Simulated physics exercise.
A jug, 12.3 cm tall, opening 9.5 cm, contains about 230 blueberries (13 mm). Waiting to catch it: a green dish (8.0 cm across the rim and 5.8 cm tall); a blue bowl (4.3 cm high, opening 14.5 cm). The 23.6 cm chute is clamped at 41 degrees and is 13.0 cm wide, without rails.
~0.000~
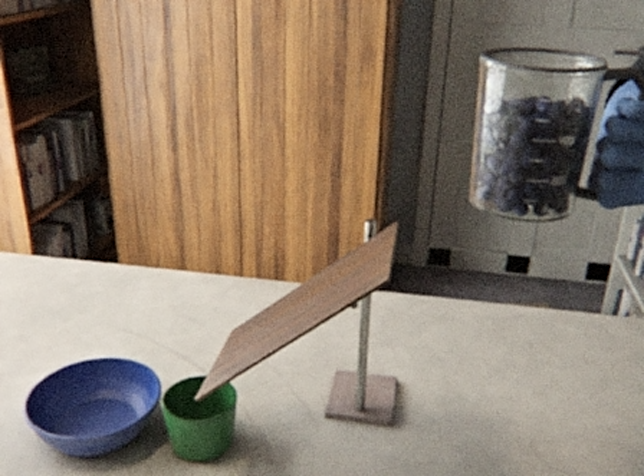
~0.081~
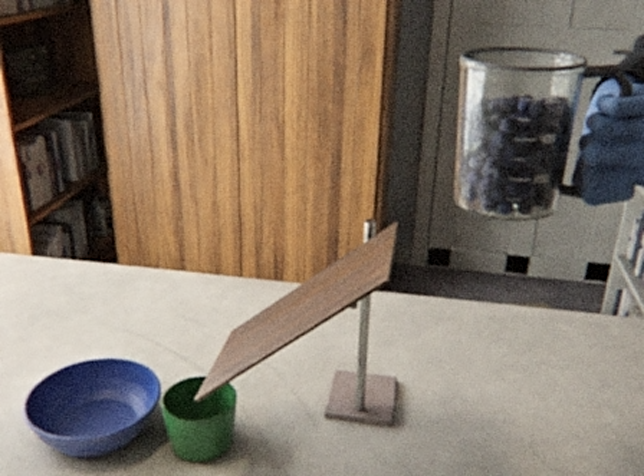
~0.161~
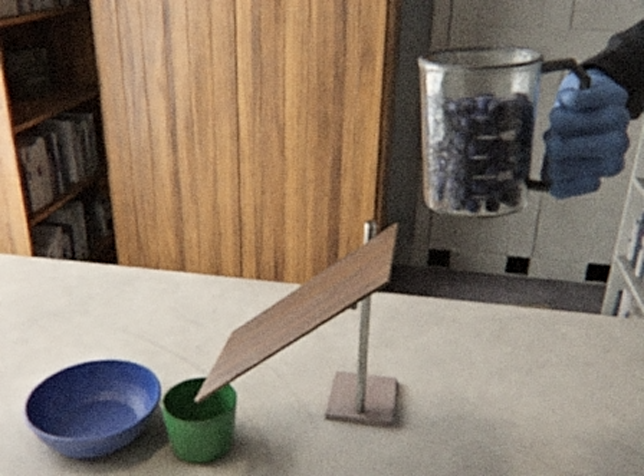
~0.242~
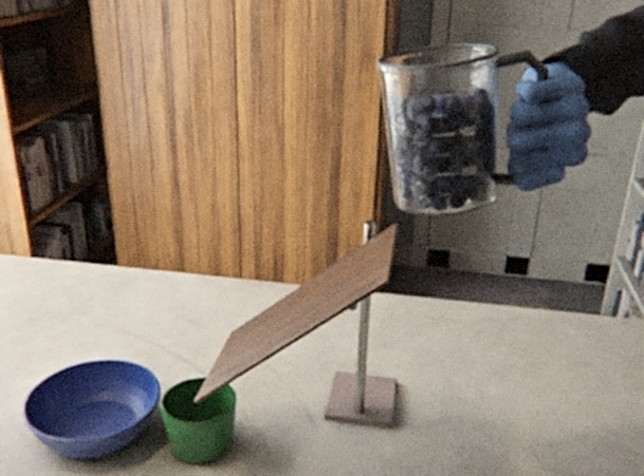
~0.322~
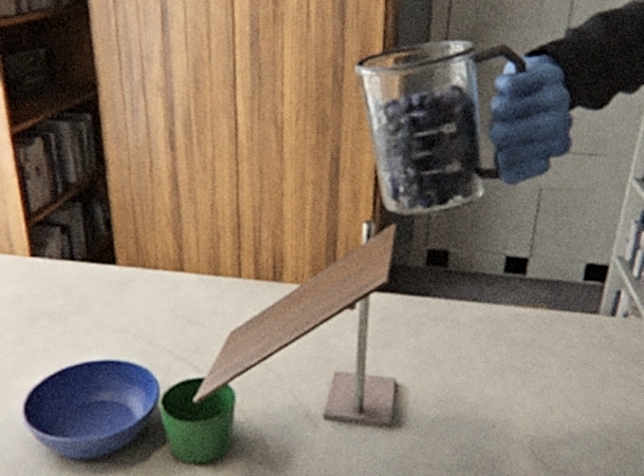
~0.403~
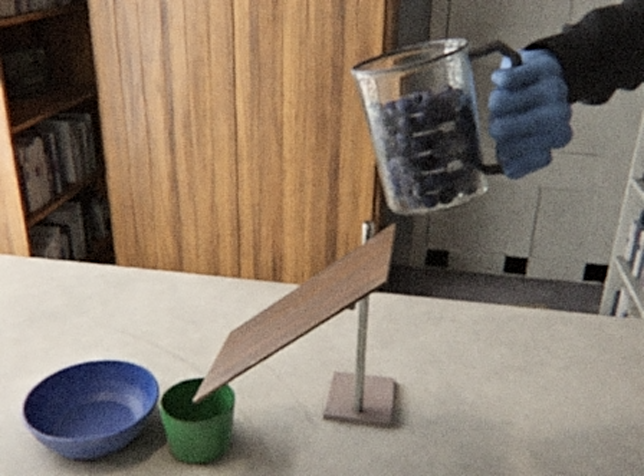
A clear jug of dark blueberries, held by a blue-gloved hand, moved left until it was above a sloping wooden board, tilting gradually leftward, while the green dish and blue bowl sat still below.
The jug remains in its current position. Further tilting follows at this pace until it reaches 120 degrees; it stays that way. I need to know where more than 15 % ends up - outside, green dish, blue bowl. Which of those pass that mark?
Outside passes, green dish passes, blue bowl passes.
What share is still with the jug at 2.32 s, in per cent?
Roughly 85 per cent remains.
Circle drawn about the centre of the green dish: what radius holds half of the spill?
Roughly 20 cm from the centre.
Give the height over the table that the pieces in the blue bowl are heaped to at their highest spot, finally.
Roughly 3.5 centimetres above the table.
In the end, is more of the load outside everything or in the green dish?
I'd say there's more outside everything.
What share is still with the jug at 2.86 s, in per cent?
Near 5 in a hundred parts of the load.
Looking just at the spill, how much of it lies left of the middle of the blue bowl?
Close to 60 in a hundred.
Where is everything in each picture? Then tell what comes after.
The first picture shows jug at (537, 94); tilt 0 degrees; moved 0.0 cm; lip at (483, 56); top of the load at (516, 102); green dish at (200, 397); blue bowl at (94, 394).
The second picture shows jug at (518, 93); tilt 1 degrees; moved 1.4 cm; lip at (463, 57); top of the load at (498, 101).
The third picture shows jug at (479, 92); tilt 5 degrees; moved 4.4 cm; low side left; lip at (422, 59); top of the load at (447, 100).
The fourth picture shows jug at (439, 90); tilt 8 degrees; moved 7.4 cm; low side left; lip at (380, 61); top of the load at (478, 97).
The fifth picture shows jug at (419, 89); tilt 12 degrees; moved 8.8 cm; low side left; lip at (358, 65); top of the load at (439, 94).
The sixth picture shows jug at (416, 89); tilt 16 degrees; moved 8.8 cm; low side left; lip at (354, 69); top of the load at (419, 94); green dish at (198, 399); blue bowl at (92, 396). It turns about 45 degrees a second.
After 1.14 s, tilt 50 degrees; jug 100 %; middle of all pieces near (435, 140).
After 1.75 s, tilt 78 degrees; jug 100 %; middle of all pieces near (436, 136).
Then, at 2.32 s, tilt 105 degrees; jug 85 %, slope 10 %, green dish 5 %; middle of all pieces near (398, 175).
After 2.86 s, tilt 120 degrees; blue bowl 10 %, outside 25 %, jug 5 %, slope 35 %, green dish 15 %, in the air 5 %; middle of all pieces near (198, 362).
By 4.1 s all is still; blue bowl 25 %, outside 50 %, jug 0 %, slope 0 %, green dish 25 %.
